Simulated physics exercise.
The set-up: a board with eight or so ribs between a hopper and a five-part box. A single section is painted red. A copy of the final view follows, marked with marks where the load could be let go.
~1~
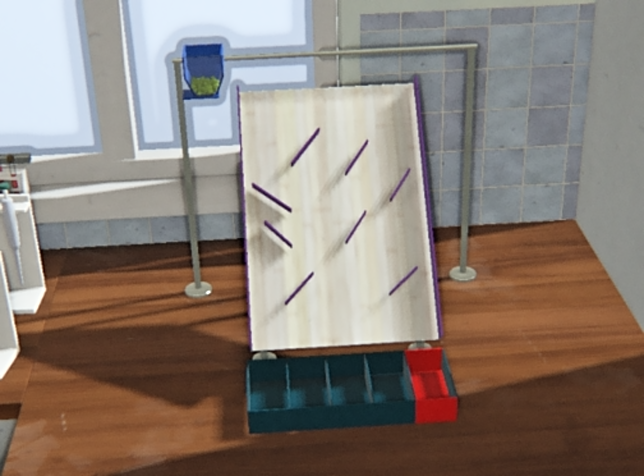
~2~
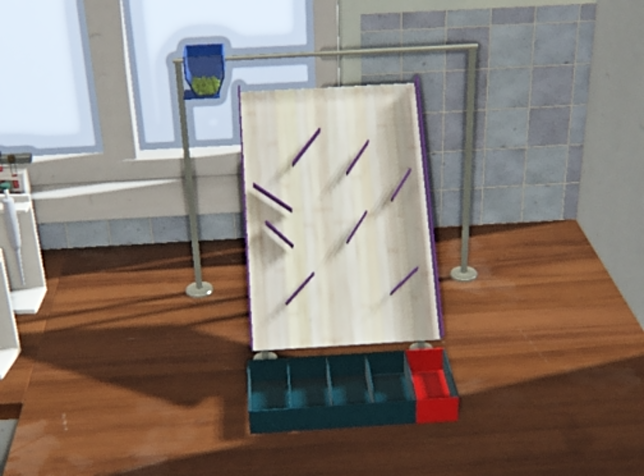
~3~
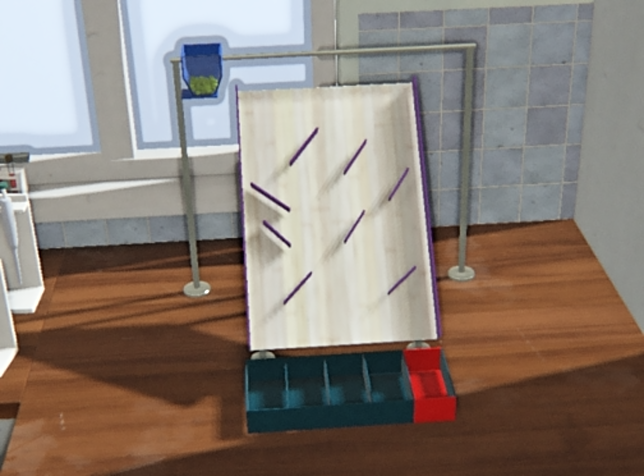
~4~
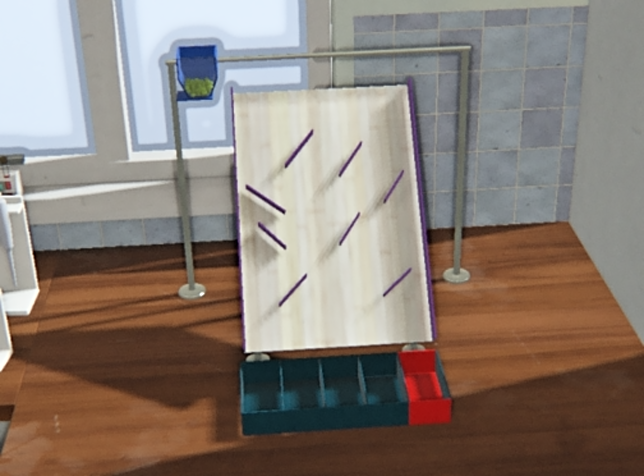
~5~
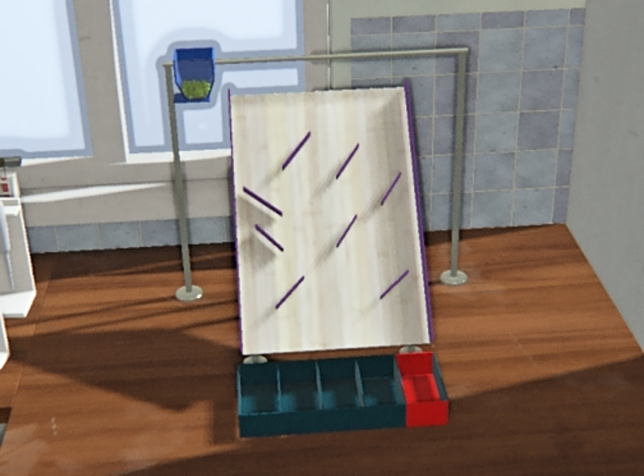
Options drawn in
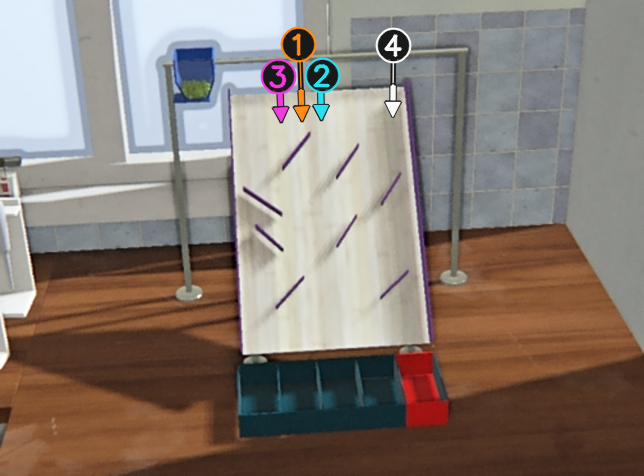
Camera drifting very slightly around a still tilted board with purple ribs, a blue hopper and a five-part box, one section red.
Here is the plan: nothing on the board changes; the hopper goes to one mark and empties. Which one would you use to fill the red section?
4.
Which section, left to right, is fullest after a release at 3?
The third.
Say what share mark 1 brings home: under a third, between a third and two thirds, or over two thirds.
Mark 1 gives under a third.
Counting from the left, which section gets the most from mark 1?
It is the third one.
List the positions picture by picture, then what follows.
In the first picture, hopper near (205, 84), dried peas, door shut.
In the second picture, ribs (293, 163) to (320, 127), (347, 171) to (369, 139), (253, 183) to (292, 209).
In the third picture, ribs (390, 197) to (408, 168), (263, 220) to (291, 244), (345, 240) to (364, 210).
In the fourth picture, ribs (279, 304) to (307, 273), (384, 294) to (411, 268).
In the fifth picture, red section near (427, 412), number 5 of 5 from the left.
On the marked copy, mark 1 meets the board at (301, 115); mark 2 meets the board at (321, 114); mark 3 meets the board at (281, 116); mark 4 meets the board at (392, 111).
Choosing 1, none at all in the red section, all but a few in other sections.
Choosing 2, none at all in the red section, all but a few in other sections, a small share outside the box.
Choosing 3, only a few in the red section, all but a few in other sections, a small share outside the box.
Choosing 4, close to a third in the red section, close to half in other sections, a small share outside the box.
